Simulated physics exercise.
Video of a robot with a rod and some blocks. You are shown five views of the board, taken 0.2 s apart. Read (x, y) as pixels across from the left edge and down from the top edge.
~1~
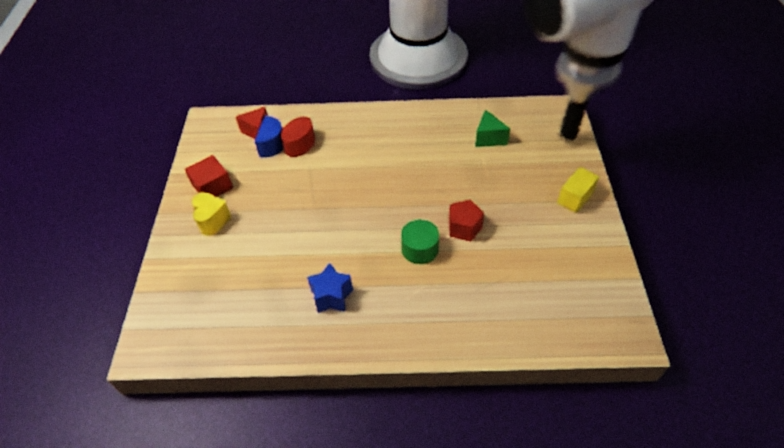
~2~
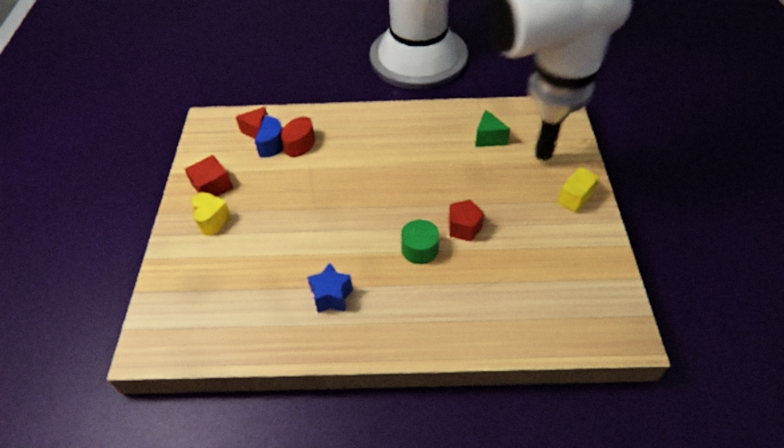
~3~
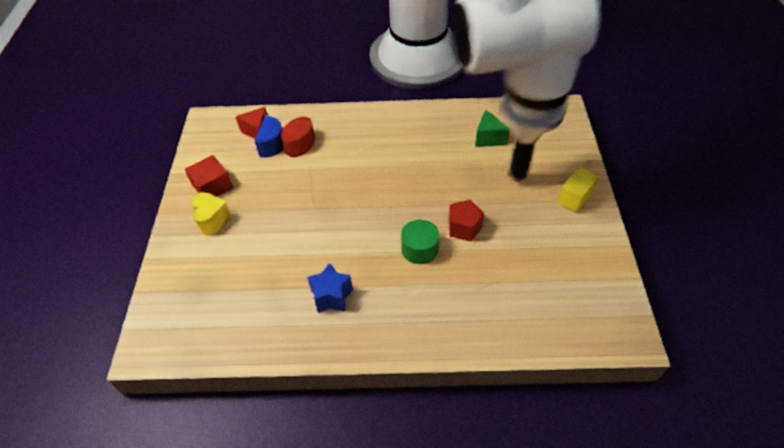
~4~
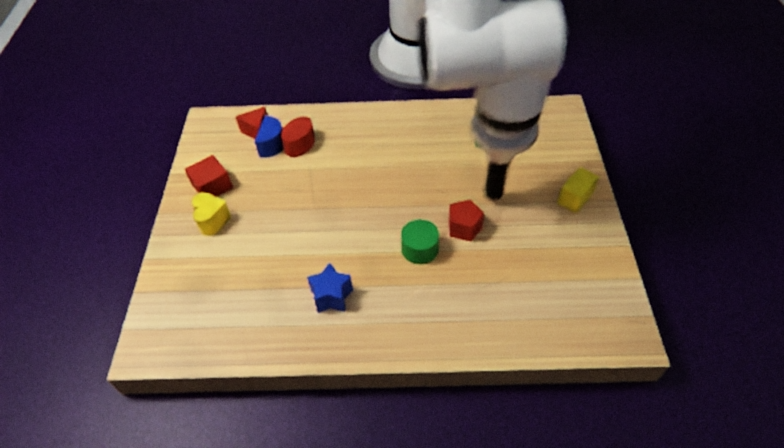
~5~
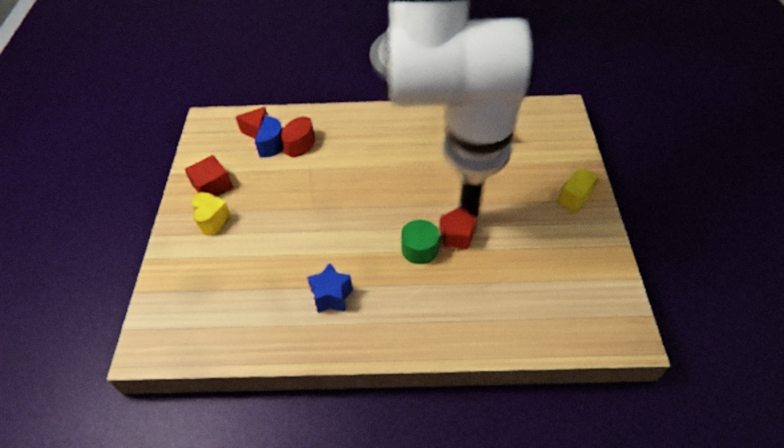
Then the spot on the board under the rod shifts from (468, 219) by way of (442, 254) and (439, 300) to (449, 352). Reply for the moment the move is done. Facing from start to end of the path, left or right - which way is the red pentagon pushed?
Facing from start to end, it shifts right.
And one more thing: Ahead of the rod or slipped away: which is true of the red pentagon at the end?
I expect it to be beside or behind the rod.
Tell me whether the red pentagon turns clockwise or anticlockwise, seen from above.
From overhead, clockwise.
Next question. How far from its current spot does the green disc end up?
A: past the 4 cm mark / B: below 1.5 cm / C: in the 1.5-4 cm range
The answer is C.
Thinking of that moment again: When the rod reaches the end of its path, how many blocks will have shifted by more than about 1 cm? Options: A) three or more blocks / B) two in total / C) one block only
I'll go with B - two in total.
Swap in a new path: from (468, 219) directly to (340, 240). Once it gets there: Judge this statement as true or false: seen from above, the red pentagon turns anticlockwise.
True.
On the path given first. One third of the way, rod at (442, 250); green disc at (400, 246); red pentagon at (435, 262), turned 20° anticlockwise.
Two thirds of the way, rod at (439, 296); green disc at (400, 246); red pentagon at (422, 307).
At the end, rod at (450, 347); green disc at (400, 246); red pentagon at (417, 323), turned 40° clockwise.
